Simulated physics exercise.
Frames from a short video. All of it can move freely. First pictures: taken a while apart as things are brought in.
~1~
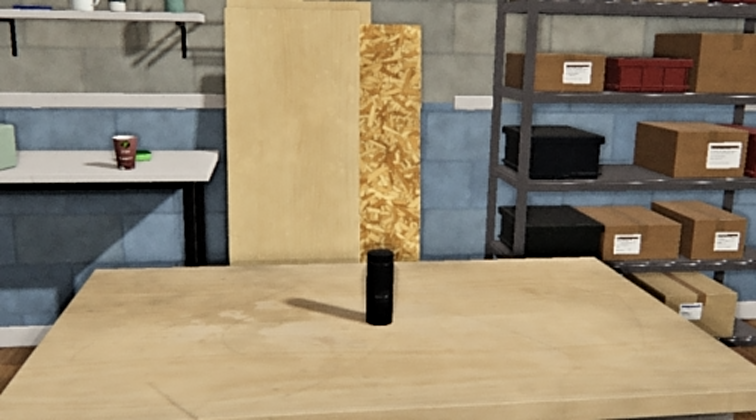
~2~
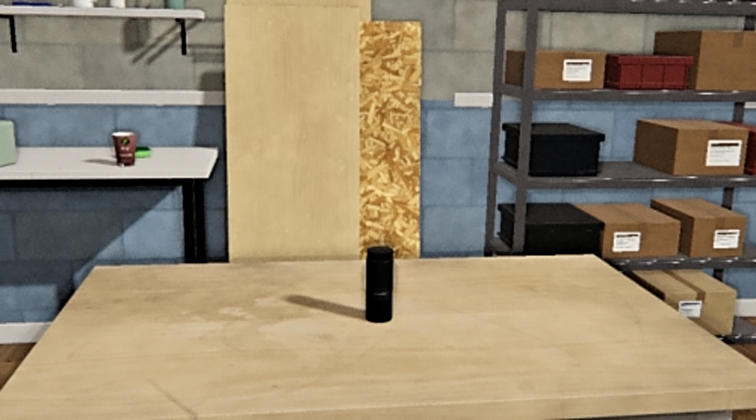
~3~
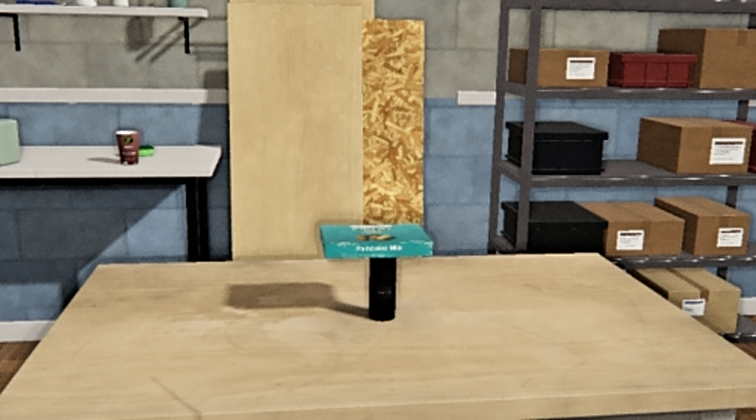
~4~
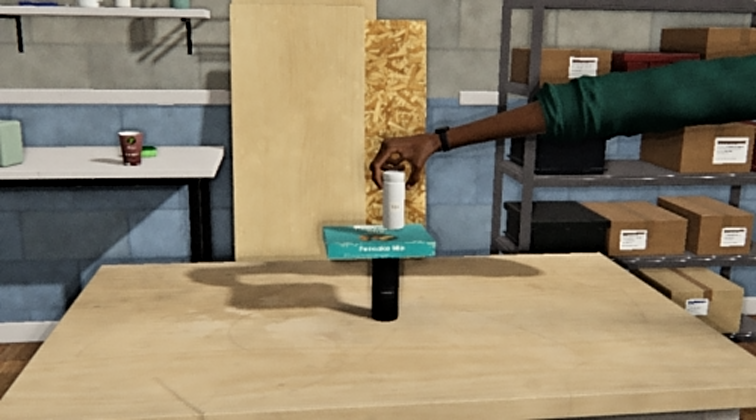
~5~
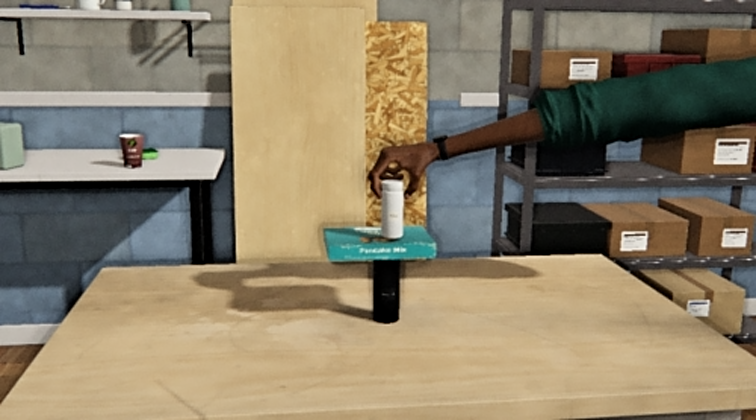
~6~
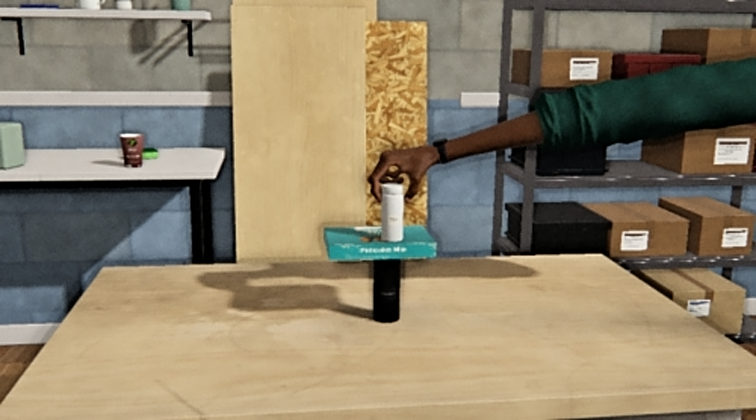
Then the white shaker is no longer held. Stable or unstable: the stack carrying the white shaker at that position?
Oh, it remains standing just fine.
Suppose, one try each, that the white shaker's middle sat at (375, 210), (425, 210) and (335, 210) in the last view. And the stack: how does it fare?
It remains upright first, remains upright second and goes over third.
Then, 0.80 s later than the last frame, all is still.
Then, 1.70 s later than the last frame, white shaker resting near (392, 212).
When it is over, all 3 as before. End places, in pixels of the last picture, white shaker near (392, 212). The stack keeps its balance.
